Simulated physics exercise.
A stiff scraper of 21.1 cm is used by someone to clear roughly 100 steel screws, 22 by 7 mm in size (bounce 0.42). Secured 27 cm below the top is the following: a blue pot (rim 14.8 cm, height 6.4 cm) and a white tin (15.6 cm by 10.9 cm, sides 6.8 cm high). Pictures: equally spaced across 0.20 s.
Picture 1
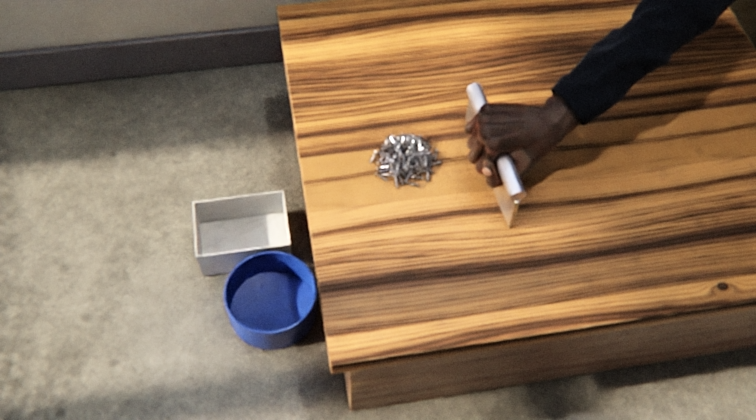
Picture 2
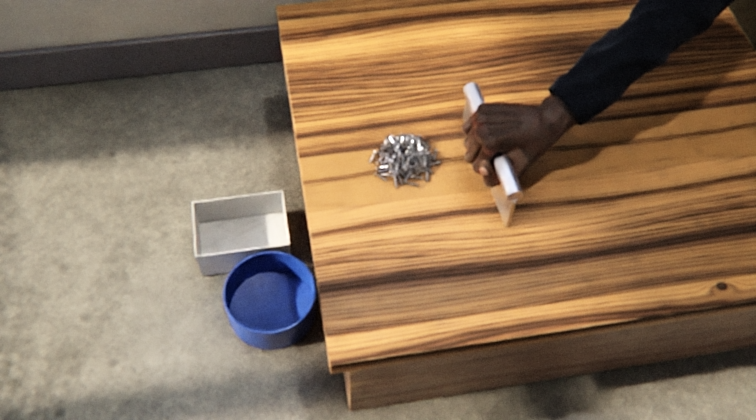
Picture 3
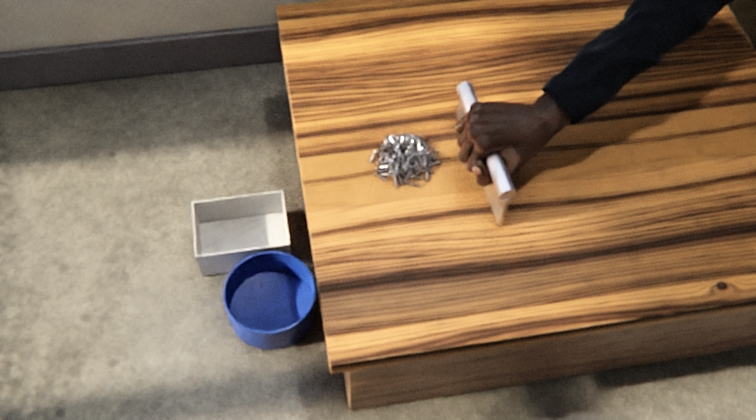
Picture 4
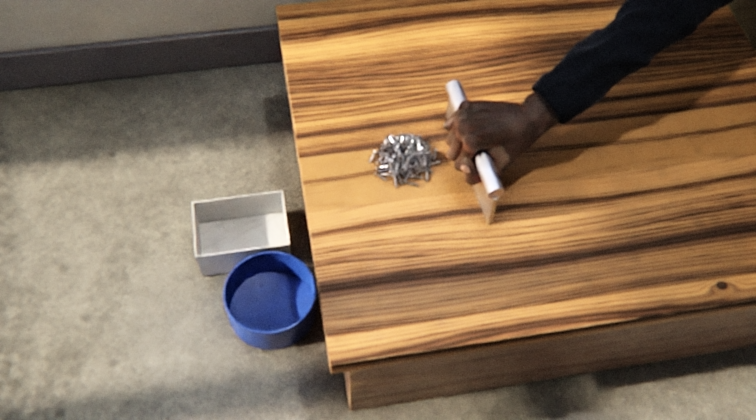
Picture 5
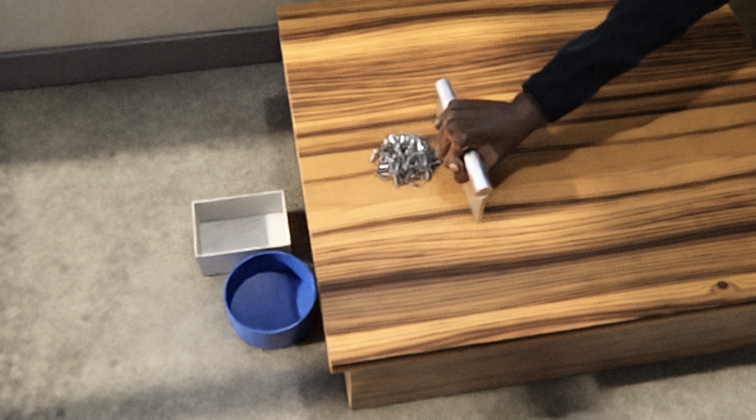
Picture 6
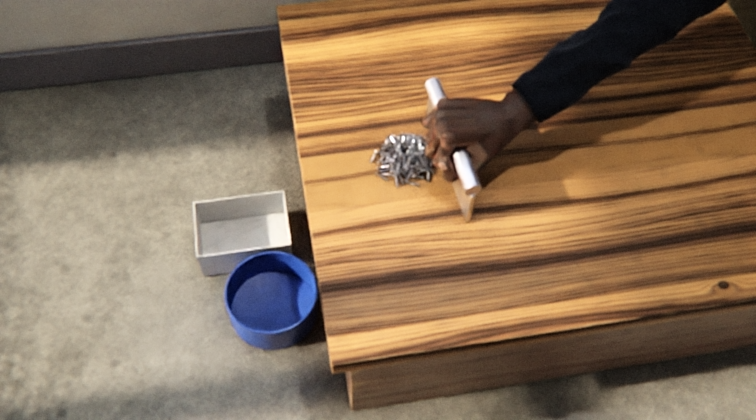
A hand sliding a scraper left across a striped wooden tabletop toward a pile of small metal pieces, which stays unmoved.
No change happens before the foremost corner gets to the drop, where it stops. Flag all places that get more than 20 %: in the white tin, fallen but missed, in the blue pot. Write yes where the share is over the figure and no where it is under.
White tin: Yes; missed: No; blue pot: No.
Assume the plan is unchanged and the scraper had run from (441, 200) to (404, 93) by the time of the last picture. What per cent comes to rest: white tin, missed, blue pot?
Once things settle, the white tin ends with 65 percent, 15 percent misses, and the blue pot ends with 25 percent.
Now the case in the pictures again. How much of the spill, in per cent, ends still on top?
About 0 percent.
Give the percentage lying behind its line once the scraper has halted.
My estimate is near 5 per cent.
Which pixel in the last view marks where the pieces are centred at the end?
Around (250, 242).
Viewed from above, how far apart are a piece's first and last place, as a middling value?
About 28 cm.
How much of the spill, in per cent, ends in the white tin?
Near 70 in a hundred, give or take.
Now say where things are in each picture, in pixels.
The first frame shows scraper from (516, 205) to (472, 98); moved 0.0 cm; pieces shifted so far, 0; middle of the spill at (407, 154); blue pot at (270, 291); white tin at (241, 223).
The second frame shows scraper from (512, 205) to (469, 97); moved 0.3 cm; pieces shifted so far, 0; middle of the spill at (406, 154).
The third frame shows scraper from (505, 204) to (463, 96); moved 1.3 cm; pieces shifted so far, 0; middle of the spill at (406, 154).
The fourth frame shows scraper from (494, 202) to (452, 95); moved 2.9 cm; pieces shifted so far, 0; middle of the spill at (406, 154).
The fifth frame shows scraper from (482, 201) to (441, 94); moved 4.6 cm; pieces shifted so far, 0; middle of the spill at (406, 153).
The sixth frame shows scraper from (472, 199) to (432, 93); moved 6.2 cm; pieces shifted so far, 0; middle of the spill at (407, 153); blue pot at (271, 291); white tin at (241, 223).
Then, 0.27 s after the last picture, scraper 17 cm from its start, spill 10 cm wide; still on top 100 %.
Then, 0.55 s after the last picture, scraper 28 cm from its start, spill 14 cm wide; off the edge, not caught 40 %, still on top 60 %.
Then, 0.78 s after the last picture, scraper 28 cm from its start, spill 15 cm wide; blue pot 10 %, white tin 70 %, off the edge, not caught 15 %, still on top 5 %.
In the end, blue pot 15 %, white tin 70 %, fallen but missed 15 %, still on top 0 %.
